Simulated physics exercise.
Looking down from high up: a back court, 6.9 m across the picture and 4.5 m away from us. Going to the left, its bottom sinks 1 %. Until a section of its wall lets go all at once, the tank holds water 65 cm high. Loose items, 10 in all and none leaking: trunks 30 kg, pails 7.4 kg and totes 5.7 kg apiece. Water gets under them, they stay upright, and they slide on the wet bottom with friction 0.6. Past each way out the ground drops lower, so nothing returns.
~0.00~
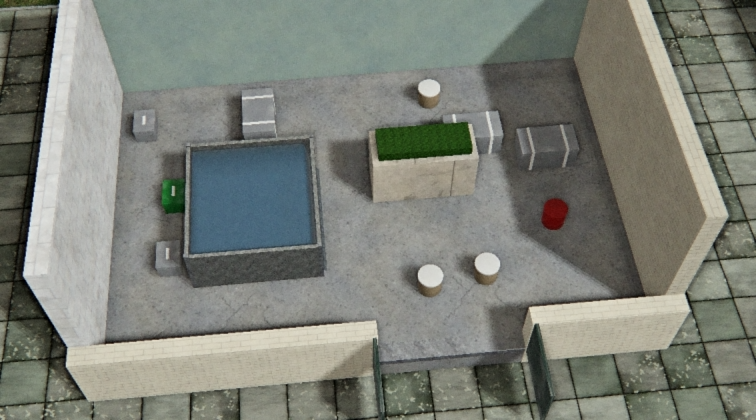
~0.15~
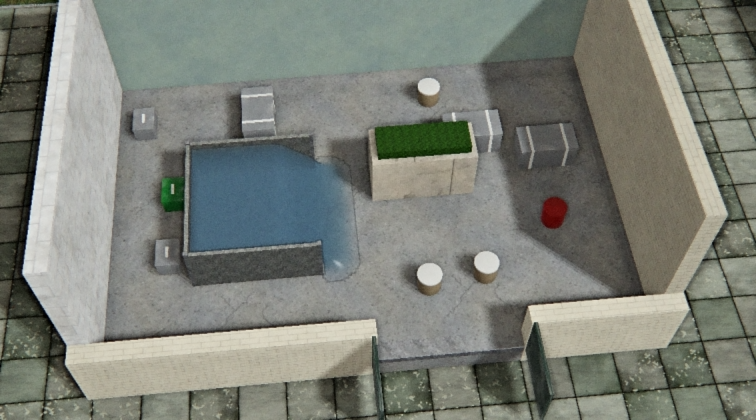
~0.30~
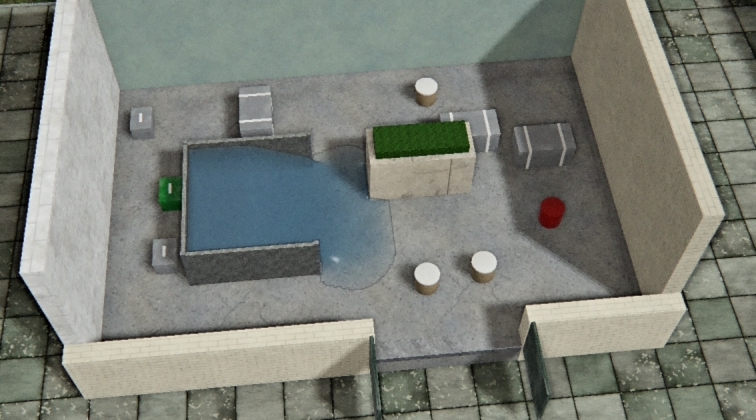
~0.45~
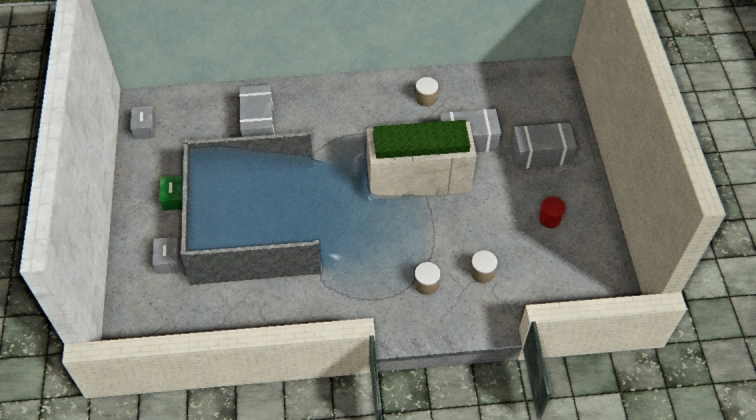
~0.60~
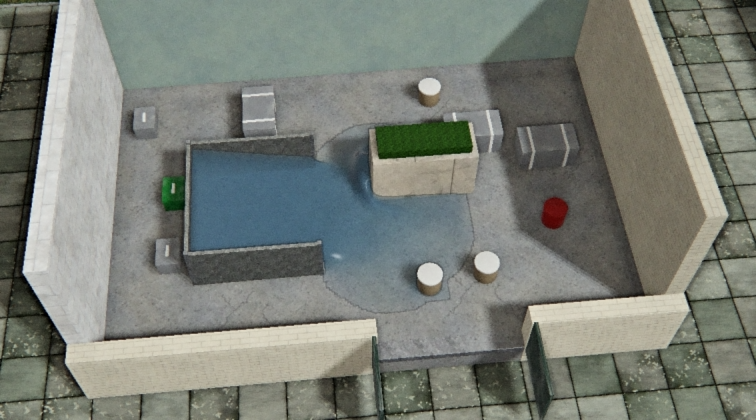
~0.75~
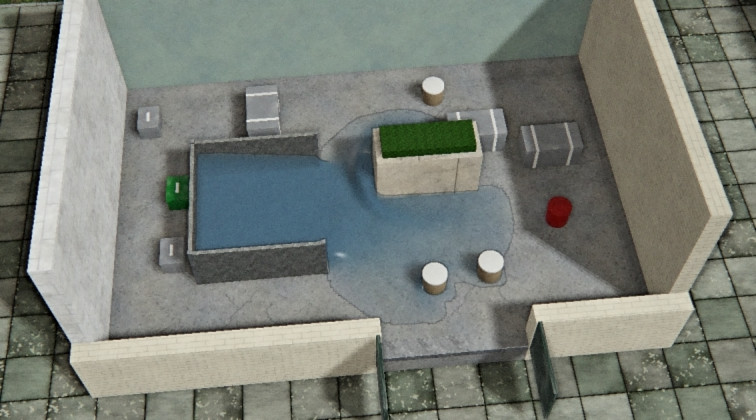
At first, water stands inside a square grey tank on the left of a walled court, with blocks and a red pail around it. Then the tank's right side opens and water pours out across the floor, spreading around the green-topped planter and the pale round stools, while the objects stay put.
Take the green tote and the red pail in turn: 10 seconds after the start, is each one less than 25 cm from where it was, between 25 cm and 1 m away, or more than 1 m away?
My prediction: The green tote is likely to keep to its spot; the red pail is likely to be swept off.
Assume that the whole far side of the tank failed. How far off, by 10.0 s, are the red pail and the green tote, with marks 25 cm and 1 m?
Well, the red pail basically stays there and the green tote goes a long way.
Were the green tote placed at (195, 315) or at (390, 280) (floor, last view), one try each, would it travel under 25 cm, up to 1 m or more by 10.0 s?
Try one, it keeps its spot; try two, it is swept a long way.
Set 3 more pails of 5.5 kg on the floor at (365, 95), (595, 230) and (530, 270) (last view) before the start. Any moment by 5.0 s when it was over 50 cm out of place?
Note, same order as listed: Beyond the limit, beyond the limit, beyond the limit.
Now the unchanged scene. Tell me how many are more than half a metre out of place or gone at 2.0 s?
Tally at that time: 3.
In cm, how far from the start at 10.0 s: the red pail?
I'd say close to 150 centimetres.
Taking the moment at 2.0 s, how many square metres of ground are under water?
Near 19 m2 in all.
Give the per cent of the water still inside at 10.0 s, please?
Around 74 per cent of the water is still in there.
After 2.0 s the green tote is near (177, 188), 0.0 m from its start, aground; the red pail is near (616, 200), 0.7 m from its start, afloat; 1 of 10 are out; 1 afloat.
After 4.5 s the green tote is near (177, 188), 0.0 m from its start, aground; the red pail is near (488, 147), 1.3 m from its start, afloat; 1 of 10 are out; 3 afloat.
After 7.0 s the green tote is near (177, 188), 0.0 m from its start, aground; the red pail is near (465, 134), 1.7 m from its start, aground; 1 of 10 are out; 0 afloat.
After 10.0 s the green tote is near (177, 188), 0.0 m from its start, aground; the red pail is near (465, 134), 1.7 m from its start, aground; 1 of 10 are out; 1 afloat.
